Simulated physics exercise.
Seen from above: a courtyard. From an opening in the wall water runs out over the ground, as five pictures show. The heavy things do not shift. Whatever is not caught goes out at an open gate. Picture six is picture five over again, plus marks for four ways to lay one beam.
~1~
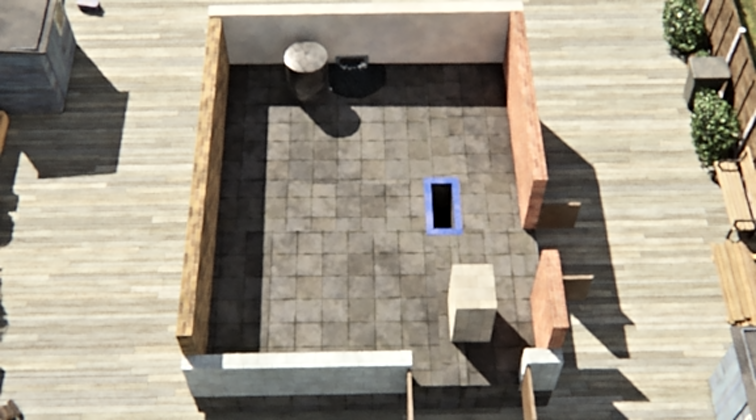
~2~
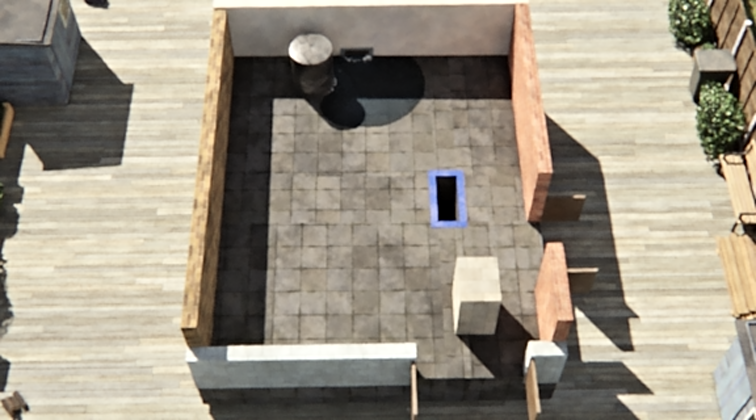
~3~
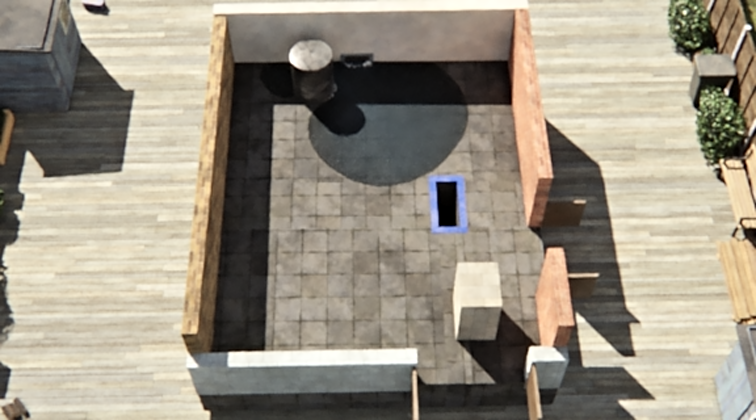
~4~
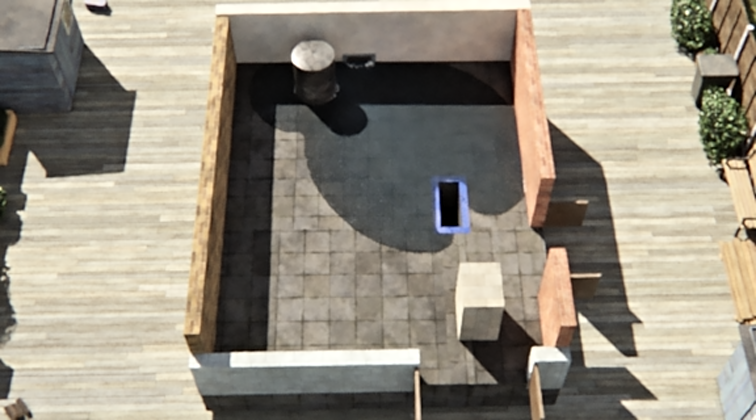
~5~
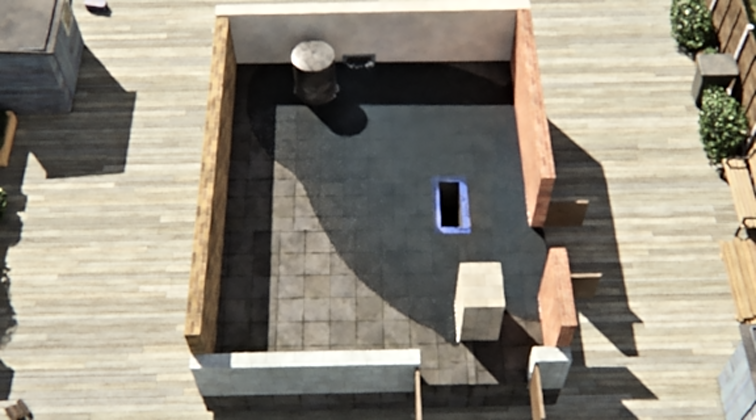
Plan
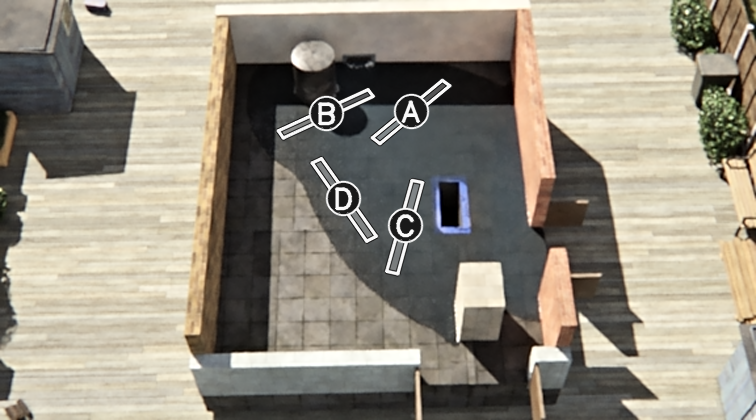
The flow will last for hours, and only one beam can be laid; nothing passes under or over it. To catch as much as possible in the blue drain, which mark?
D.
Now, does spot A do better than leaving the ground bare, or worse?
Worse.
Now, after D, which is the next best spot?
Here it is spot C.
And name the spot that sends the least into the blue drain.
A.
In white, A from (376, 140) to (446, 83); B from (280, 134) to (370, 93); C from (392, 272) to (417, 181); D from (316, 160) to (371, 238).
With A, about 10 % of the stream goes into the blue drain, about 90 % out by the gates.
With B, about 15 % of the stream goes into the blue drain, about 85 % out by the gates.
With C, about 22 % of the stream goes into the blue drain, about 78 % out by the gates.
With D, about 33 % of the stream goes into the blue drain, about 67 % out by the gates.
